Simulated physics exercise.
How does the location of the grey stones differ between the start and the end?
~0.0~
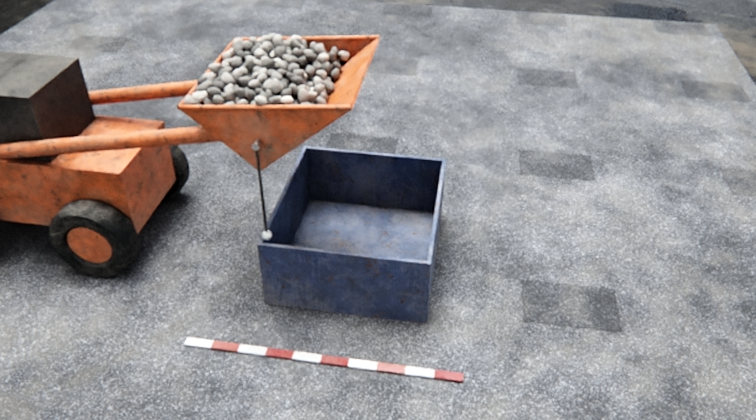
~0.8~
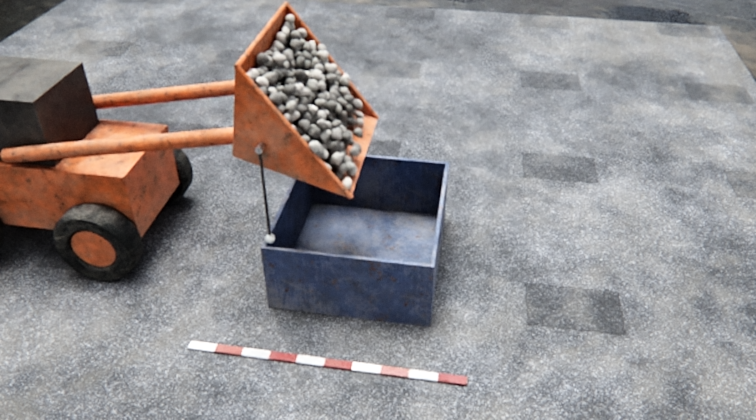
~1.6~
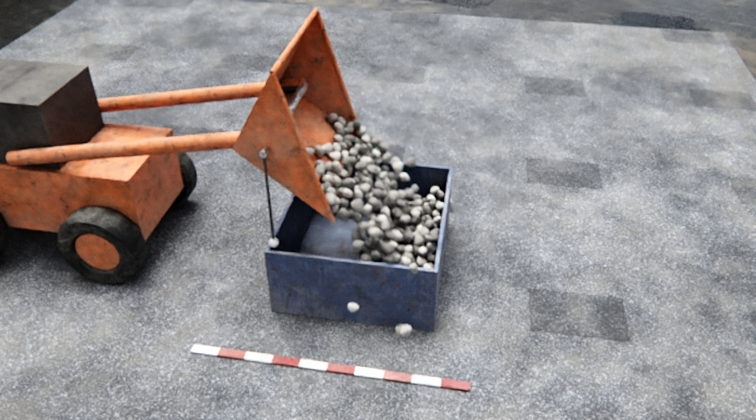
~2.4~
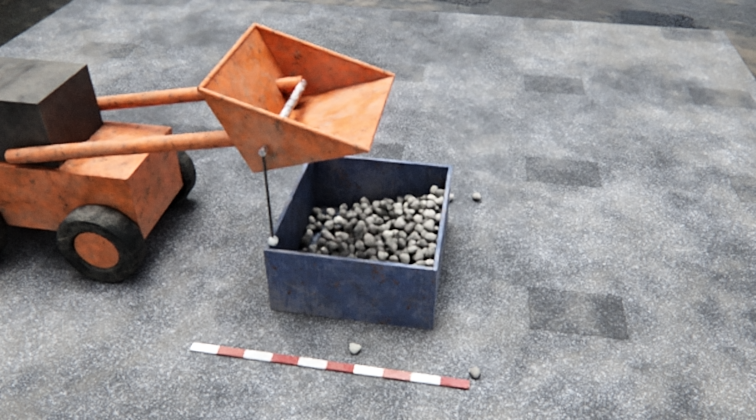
At the start the stones are heaped in the loader's raised orange bucket. By the end they are lower and farther right, nearly all of them in the blue bin and a few on the floor around it.
